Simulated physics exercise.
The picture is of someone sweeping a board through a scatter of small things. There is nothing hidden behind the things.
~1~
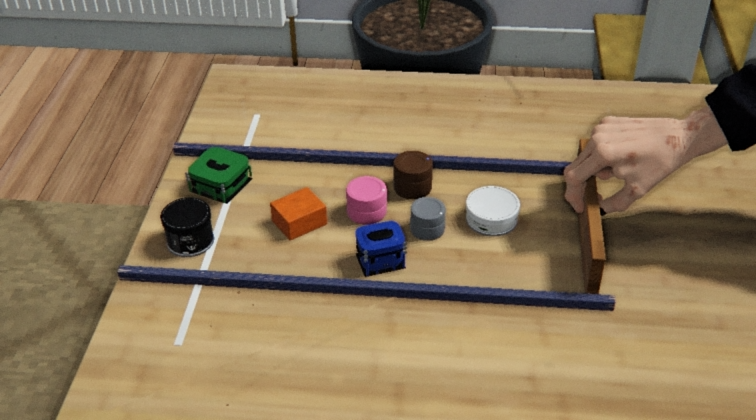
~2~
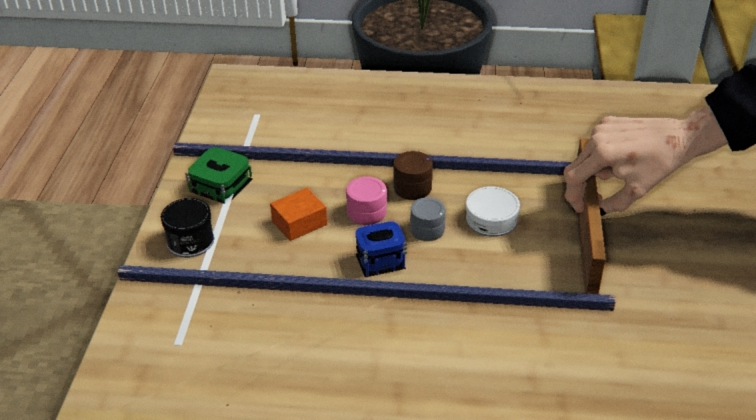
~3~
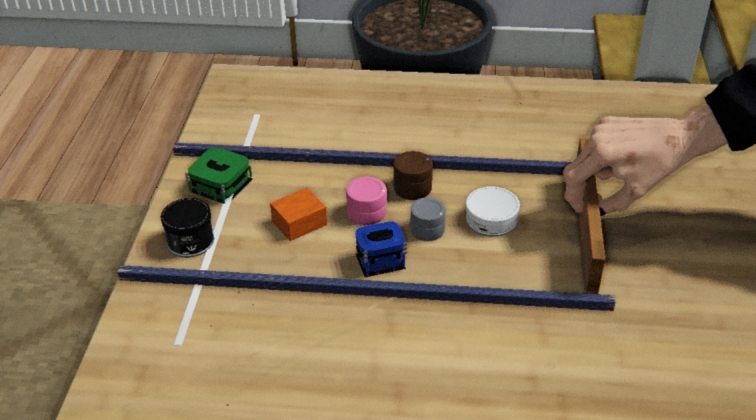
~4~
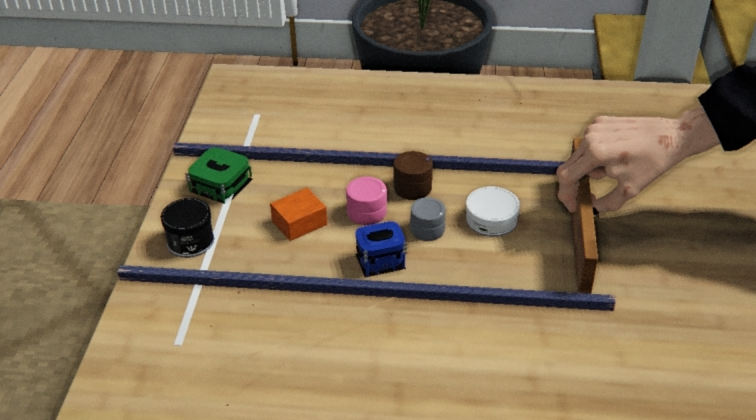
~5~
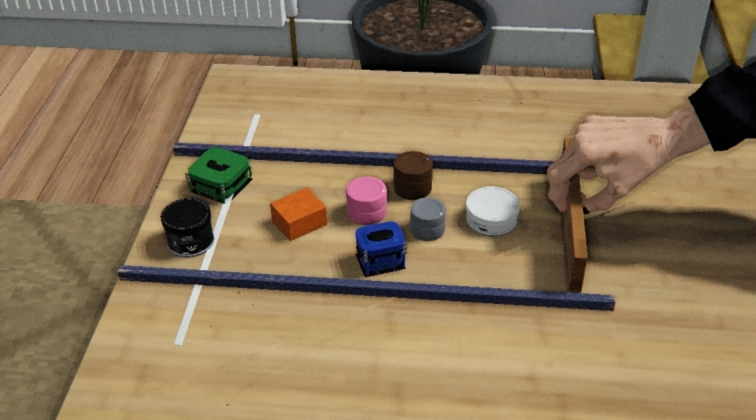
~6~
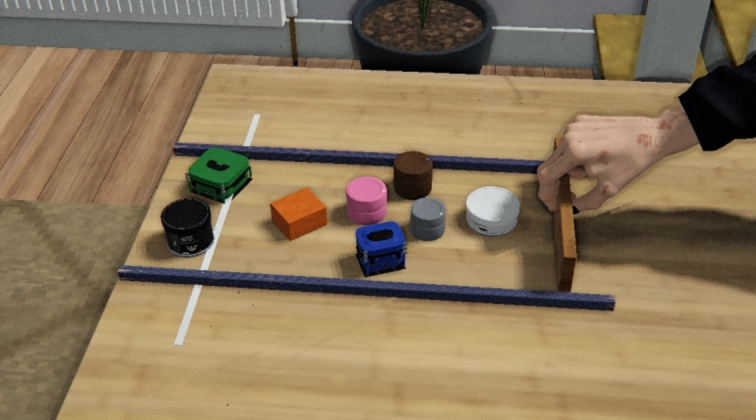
On a wooden table, a hand held a brown board upright between two dark blue rails, then slid it a little to the left, while the scattered small containers and orange block stayed still.
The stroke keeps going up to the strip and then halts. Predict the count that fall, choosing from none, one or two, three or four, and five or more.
Fallen: A lone one or a pair.
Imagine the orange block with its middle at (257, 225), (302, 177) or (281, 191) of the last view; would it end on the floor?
The orange block is kept; does not fall; survives.
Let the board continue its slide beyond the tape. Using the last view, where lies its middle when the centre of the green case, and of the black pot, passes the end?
The middle is at (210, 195) when it's the green case, and at (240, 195) when it's the black pot.
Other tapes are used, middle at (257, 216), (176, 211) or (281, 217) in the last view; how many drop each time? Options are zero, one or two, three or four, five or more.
In order, the falls would come to not one; 3 or 4; no fall at all.
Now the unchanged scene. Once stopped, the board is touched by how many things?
The count is 4.
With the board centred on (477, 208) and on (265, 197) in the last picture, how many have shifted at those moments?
The counts are 2 and 8.
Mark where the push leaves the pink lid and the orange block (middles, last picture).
I'd put one close to (158, 186) and the other close to (161, 219).
Early on, none off yet; black pot at rest near (188, 228); green case at rest near (220, 175); orange block at rest near (299, 214).
Finally, the number that fall off is one or two; lost, black pot.
